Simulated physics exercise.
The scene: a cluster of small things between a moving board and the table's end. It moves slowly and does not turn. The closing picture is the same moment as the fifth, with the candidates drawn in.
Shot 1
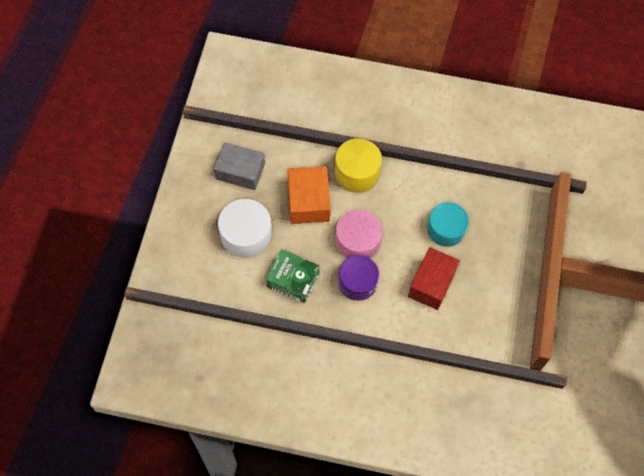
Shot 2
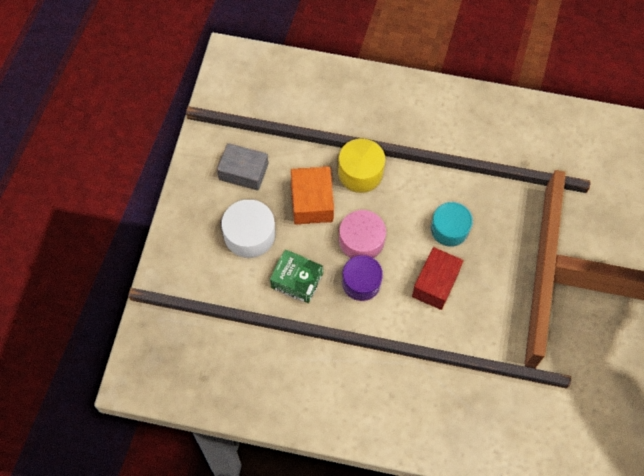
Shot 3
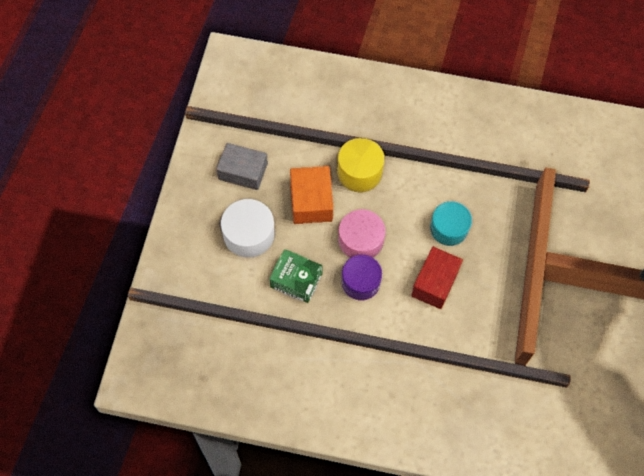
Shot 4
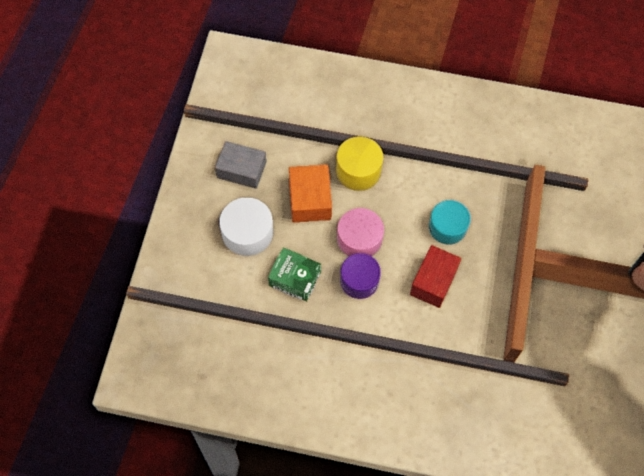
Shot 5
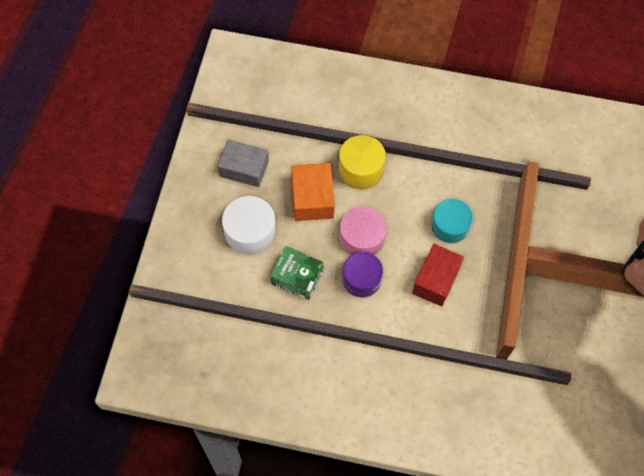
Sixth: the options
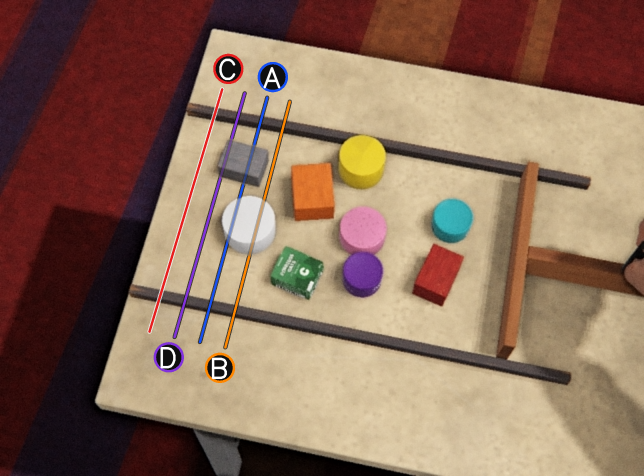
On a pale table above a red and dark striped carpet, seen from above at a slight tilt, two dark rails run across the top. Between them sit a grey block, a white round piece, an orange block, a yellow tin, a green packet, pink, purple and turquoise tubs, and a red block. From the right, a brown board on a handle slides slowly left without touching them, a hand appearing at its handle, while the view shifts very slightly.
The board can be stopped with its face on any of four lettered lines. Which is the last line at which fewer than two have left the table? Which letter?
It should halt at B.
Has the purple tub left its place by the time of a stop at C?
Yes.
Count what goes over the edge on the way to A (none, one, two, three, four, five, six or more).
By then, two.
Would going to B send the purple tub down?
By then, no.
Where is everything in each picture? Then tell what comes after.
In the first picture, orange block (309, 195); yellow tin (358, 166); turquoise tub (448, 225).
In the second picture, board (551, 259); green packet (297, 277).
In the third picture, board (541, 256); grey block (243, 166).
In the fourth picture, board (529, 253); purple tub (360, 277).
In the fifth picture, board (522, 250); orange block (313, 192); yellow tin (361, 163); turquoise tub (452, 221).
On the marked copy, A at (236, 212); B at (260, 217); C at (188, 203); D at (212, 208).
Taking B. A third of the way, board (426, 231); purple tub (357, 274); red block (396, 268).
Two thirds of the way, board (334, 213); grey block (227, 156); white tin (230, 225).
When it is over, board (263, 200); grey block (179, 133); white tin (162, 212); none fallen.
As for the rest, A drops two; C drops five; D drops three.
